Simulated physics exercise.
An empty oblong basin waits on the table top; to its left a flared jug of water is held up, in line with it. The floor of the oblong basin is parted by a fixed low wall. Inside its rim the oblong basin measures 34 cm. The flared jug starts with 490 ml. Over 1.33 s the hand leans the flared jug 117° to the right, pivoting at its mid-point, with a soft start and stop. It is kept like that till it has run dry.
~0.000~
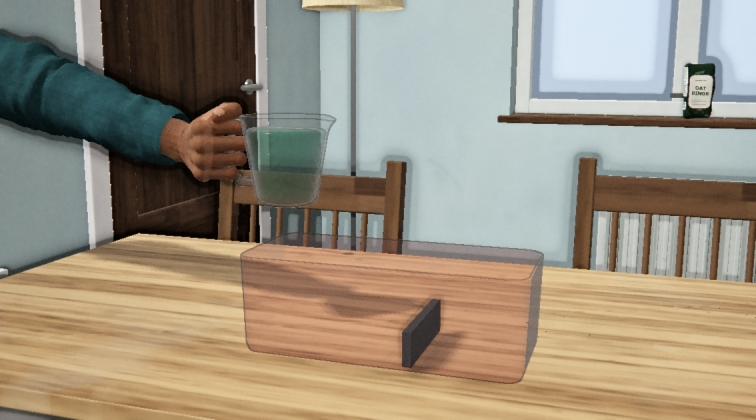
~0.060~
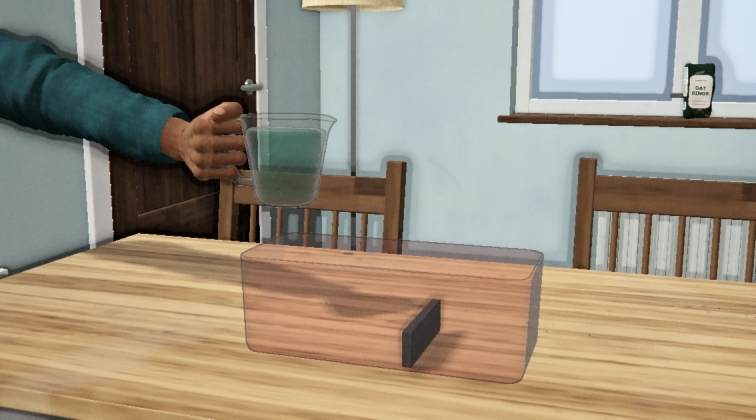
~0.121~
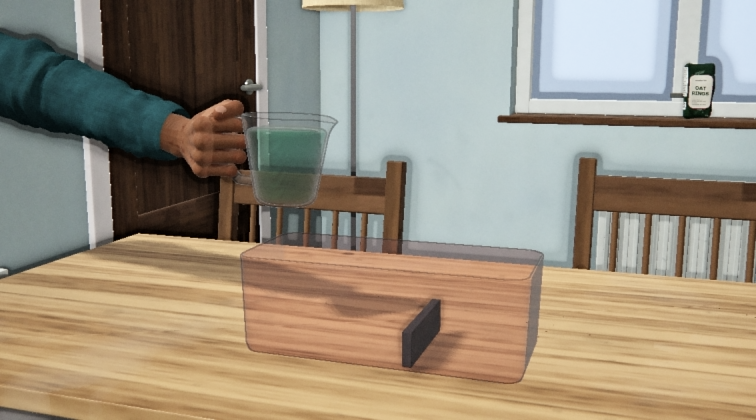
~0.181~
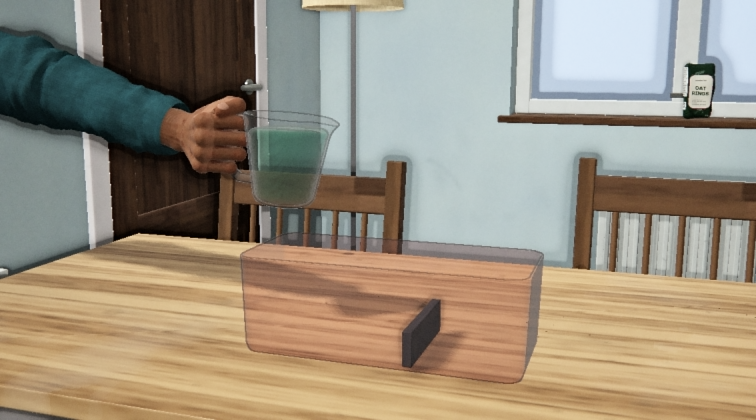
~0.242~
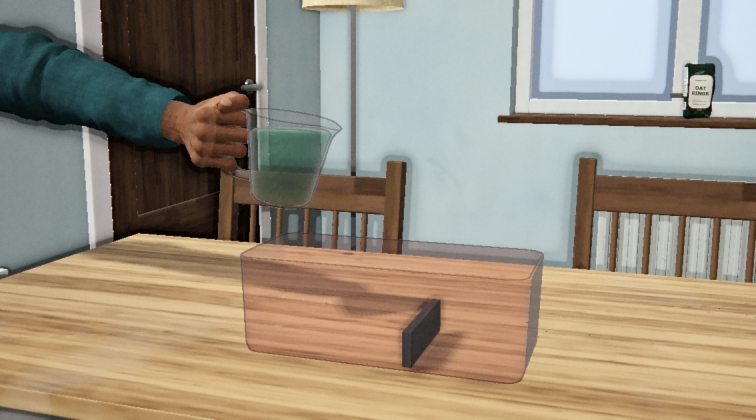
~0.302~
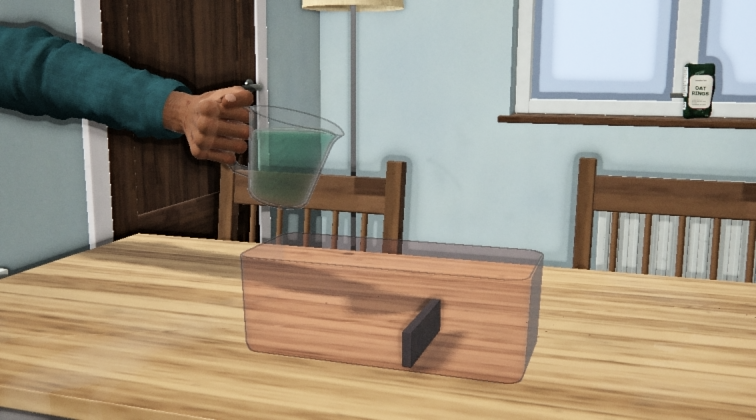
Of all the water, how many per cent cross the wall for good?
The far part has some 4 per cent.
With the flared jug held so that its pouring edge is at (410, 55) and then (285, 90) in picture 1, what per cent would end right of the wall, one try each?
First 90, then 5 per cent.
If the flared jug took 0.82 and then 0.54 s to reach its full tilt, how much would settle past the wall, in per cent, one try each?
First 5, then 10 per cent.
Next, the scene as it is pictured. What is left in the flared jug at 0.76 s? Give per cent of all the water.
Some 64 per cent.
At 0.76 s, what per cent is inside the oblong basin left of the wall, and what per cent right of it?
Near 18 on the left, 0 on the right.
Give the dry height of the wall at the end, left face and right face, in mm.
Left about 26 mm, right about 42 mm.
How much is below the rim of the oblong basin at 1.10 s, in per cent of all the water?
About 88 per cent.
After 0.76 s the tilt is 72° and 64 per cent is still to pour, 17 is left of the wall and 0 right of it.
After 1.10 s the tilt is 108° and 6 per cent is still to pour, 86 is left of the wall and 2 right of it.
After 1.45 s the tilt is 117° and 0 per cent is still to pour, 94 is left of the wall and 4 right of it.
After 1.83 s the tilt is 117° and 0 per cent is still to pour, 94 is left of the wall and 4 right of it.
In the end 94 per cent lies left of the wall, 4 right of it and 1 outside.
